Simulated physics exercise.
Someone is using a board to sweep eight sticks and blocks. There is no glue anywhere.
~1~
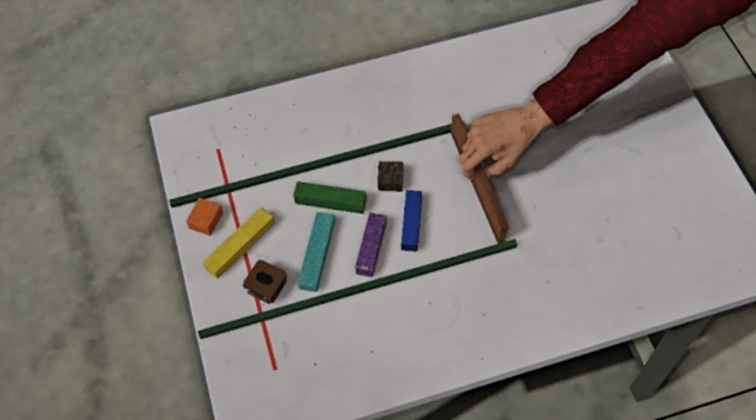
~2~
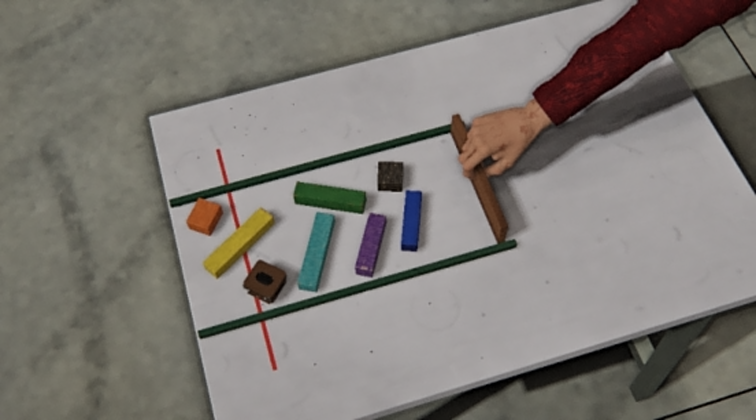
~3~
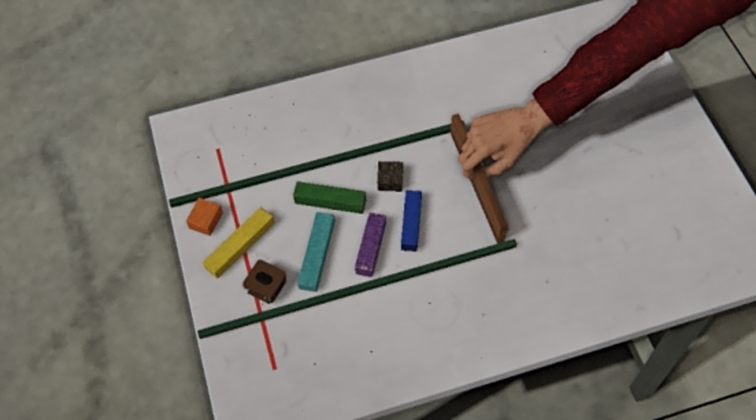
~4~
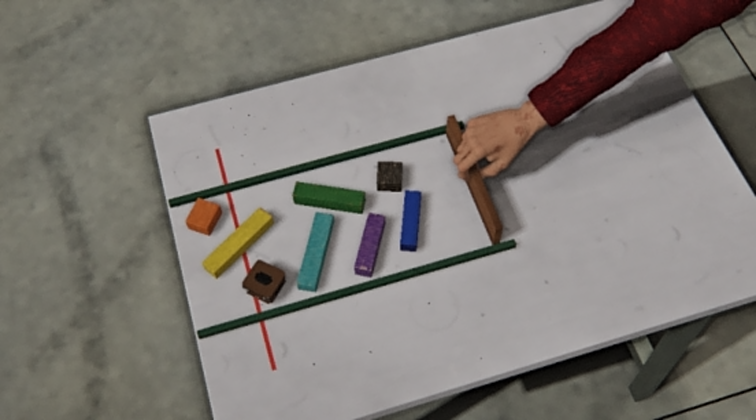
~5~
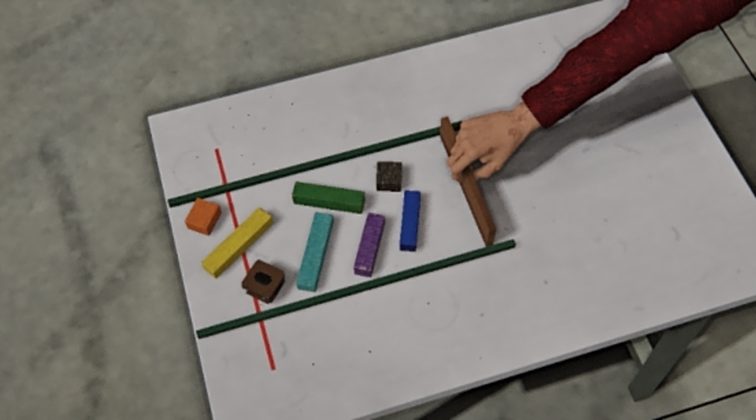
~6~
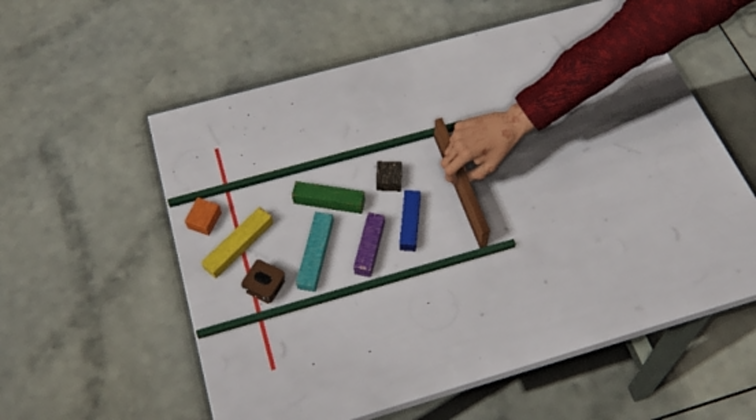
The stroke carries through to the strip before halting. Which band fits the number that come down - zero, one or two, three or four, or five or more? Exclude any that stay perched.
Three to four.
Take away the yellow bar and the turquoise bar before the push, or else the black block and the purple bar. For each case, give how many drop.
Tally per try: 0 / 0.
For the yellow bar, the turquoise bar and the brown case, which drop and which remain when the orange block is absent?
Note: Yellow bar is off by the end; turquoise bar is on by the end; brown case is off by the end.
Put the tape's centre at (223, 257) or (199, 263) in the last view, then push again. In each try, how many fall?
The first gives 4 and the second gives 6.
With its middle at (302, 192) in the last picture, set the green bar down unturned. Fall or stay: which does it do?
Here the green bar stays aboard.
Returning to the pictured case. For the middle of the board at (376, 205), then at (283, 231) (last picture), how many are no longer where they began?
Moved so far: 4, then 8.
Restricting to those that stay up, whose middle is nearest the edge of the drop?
That's the green bar.
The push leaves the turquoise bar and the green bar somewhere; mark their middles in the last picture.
Looks like one lands around (206, 288), and the other around (179, 225).
Soon after, none off yet; orange block at rest near (203, 217); yellow bar at rest near (238, 242); brown case at rest near (264, 282).
Then, none off yet; orange block at rest near (203, 217); yellow bar moved a little near (224, 253); brown case moved a little near (246, 287).
At rest, the number that fall off is three or four; fallen, brown case, yellow bar and orange block.
